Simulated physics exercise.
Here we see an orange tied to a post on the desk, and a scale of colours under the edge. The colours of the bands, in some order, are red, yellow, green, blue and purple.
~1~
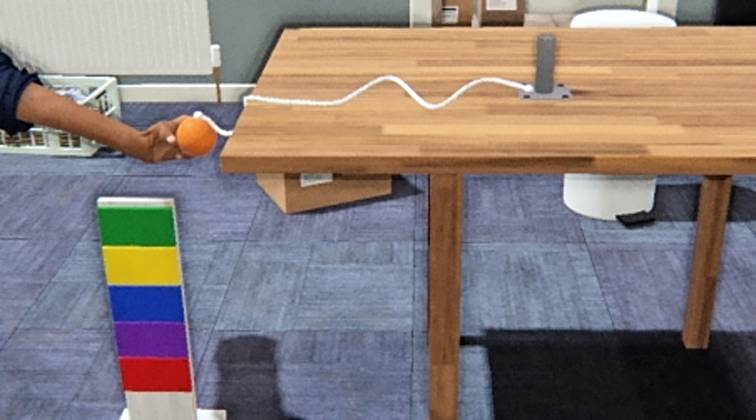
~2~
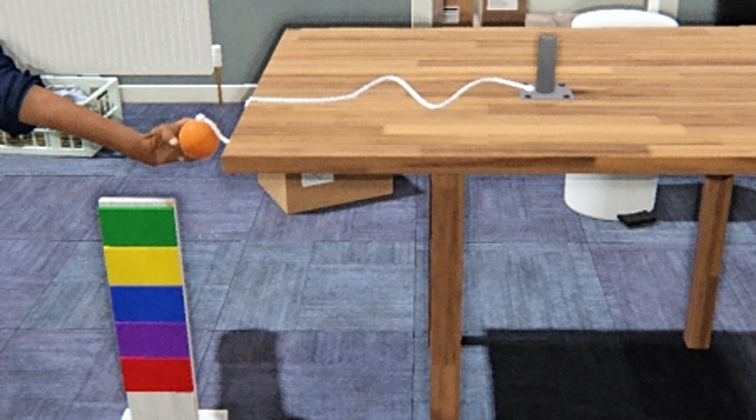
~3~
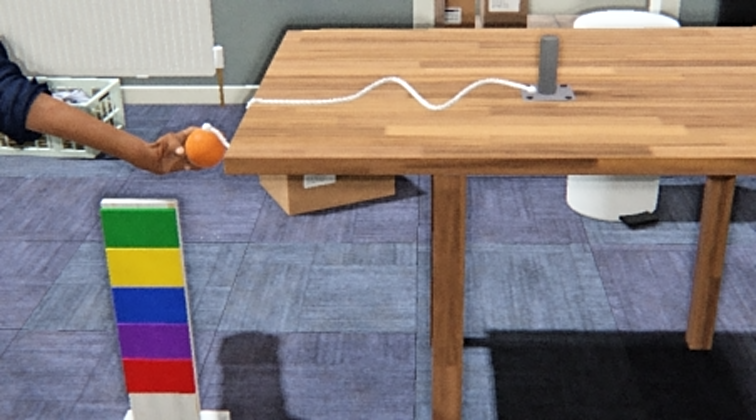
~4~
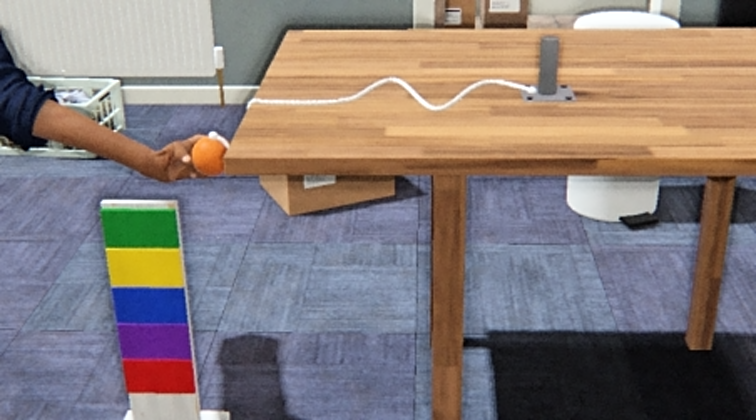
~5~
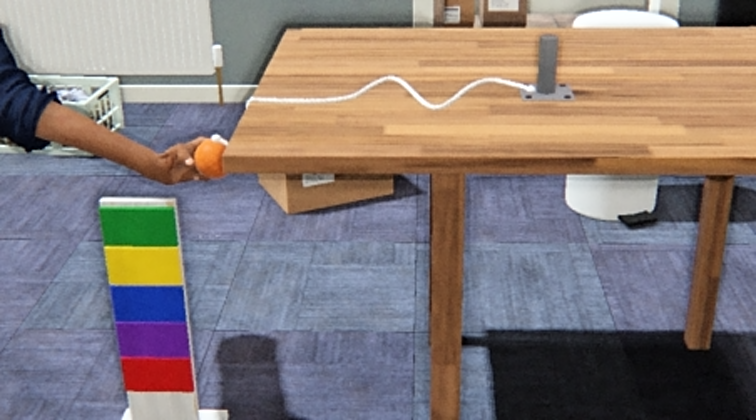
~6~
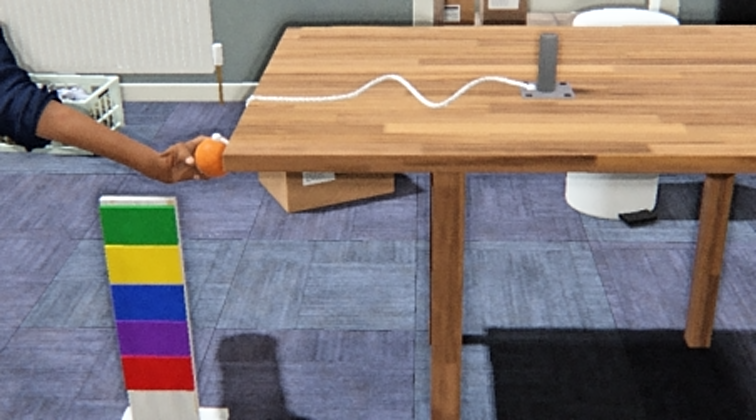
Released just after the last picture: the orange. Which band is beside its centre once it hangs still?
The purple band.
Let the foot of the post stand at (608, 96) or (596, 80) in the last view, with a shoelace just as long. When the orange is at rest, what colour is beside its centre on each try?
First try: Blue; second try: Blue.
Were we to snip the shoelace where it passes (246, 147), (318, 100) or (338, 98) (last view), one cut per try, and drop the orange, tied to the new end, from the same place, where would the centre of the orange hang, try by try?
In order, roughly (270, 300), (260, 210) and (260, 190).
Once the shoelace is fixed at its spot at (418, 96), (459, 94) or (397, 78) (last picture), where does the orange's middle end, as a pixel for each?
Taking the tries in turn: (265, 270), (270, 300) and (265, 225).
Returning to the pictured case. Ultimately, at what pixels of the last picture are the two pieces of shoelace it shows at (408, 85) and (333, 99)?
End positions: About (298, 90) and about (259, 171).
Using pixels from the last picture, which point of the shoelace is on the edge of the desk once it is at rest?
About (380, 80).
Early on, orange near (283, 332); level with purple.
Midway, orange near (278, 334); level with purple.
Finally, orange near (273, 336); level with purple. Its middle rests at the purple band.
